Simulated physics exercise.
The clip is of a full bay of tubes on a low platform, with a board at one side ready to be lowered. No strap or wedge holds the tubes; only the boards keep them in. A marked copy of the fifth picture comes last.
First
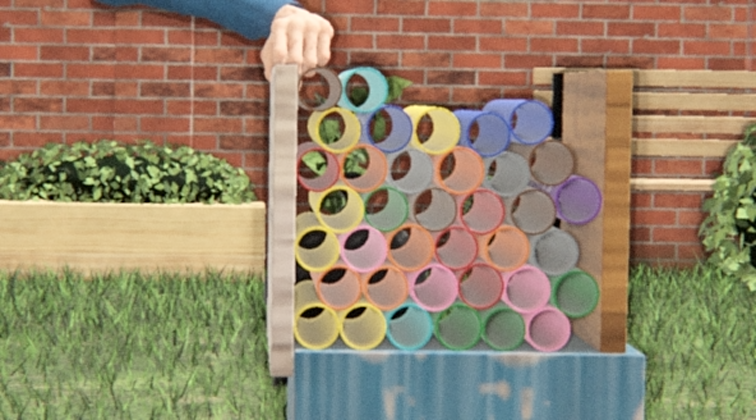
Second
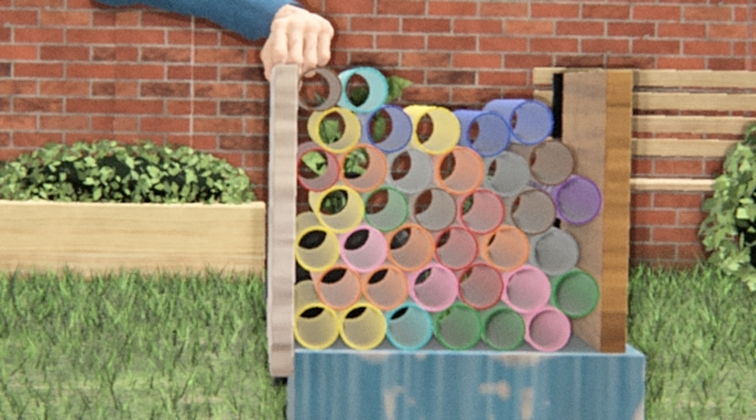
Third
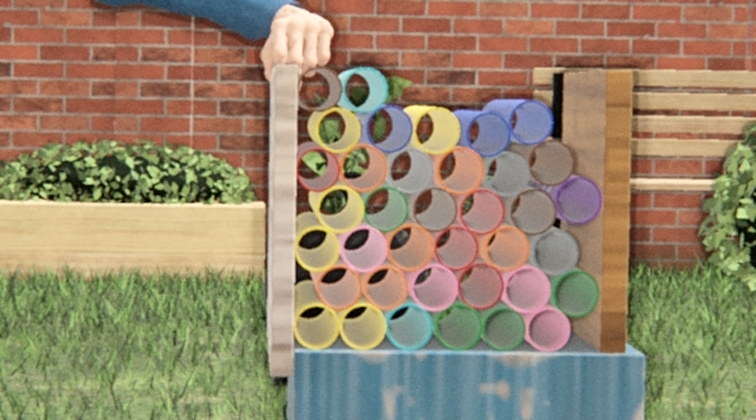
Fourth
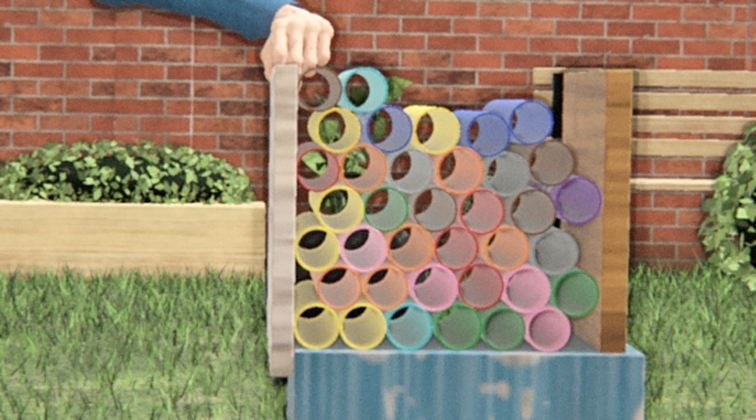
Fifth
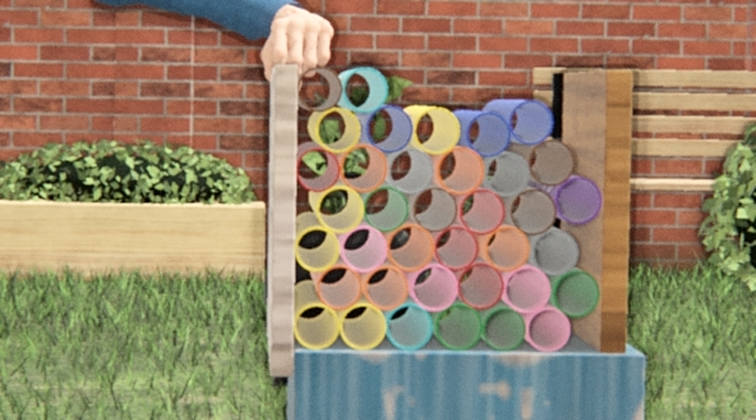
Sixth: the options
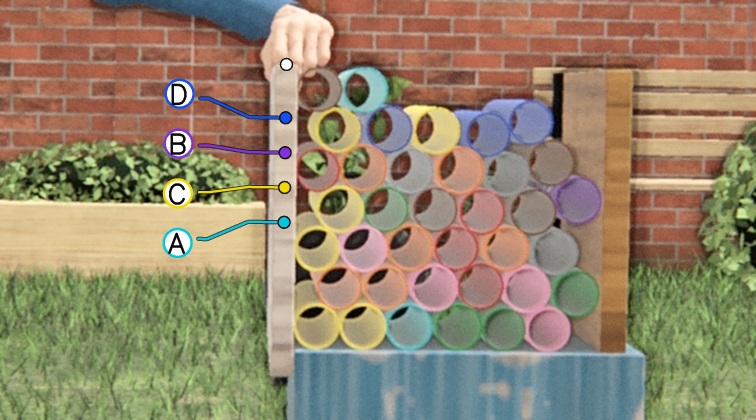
A hand gripping the top of a side board beside stacked colourful tubes on a blue platform, with nothing visibly moving.
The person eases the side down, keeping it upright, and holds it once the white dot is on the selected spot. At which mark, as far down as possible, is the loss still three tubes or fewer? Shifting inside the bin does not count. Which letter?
Slide it to C.
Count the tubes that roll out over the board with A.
With A, four.
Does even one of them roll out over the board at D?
No.
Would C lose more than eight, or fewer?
At C, fewer than eight.
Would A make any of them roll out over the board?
Yes.
On the marked copy, A at (284, 223); B at (285, 153); C at (285, 188); D at (286, 117); the white dot at (287, 64).
Taking C. A third of the way, top of the board (296, 127).
Two thirds of the way, top of the board (295, 187).
When it is over, top of the board (295, 187), one out over the board.
As for the rest, A four out over the board; B none out over the board; D none out over the board.
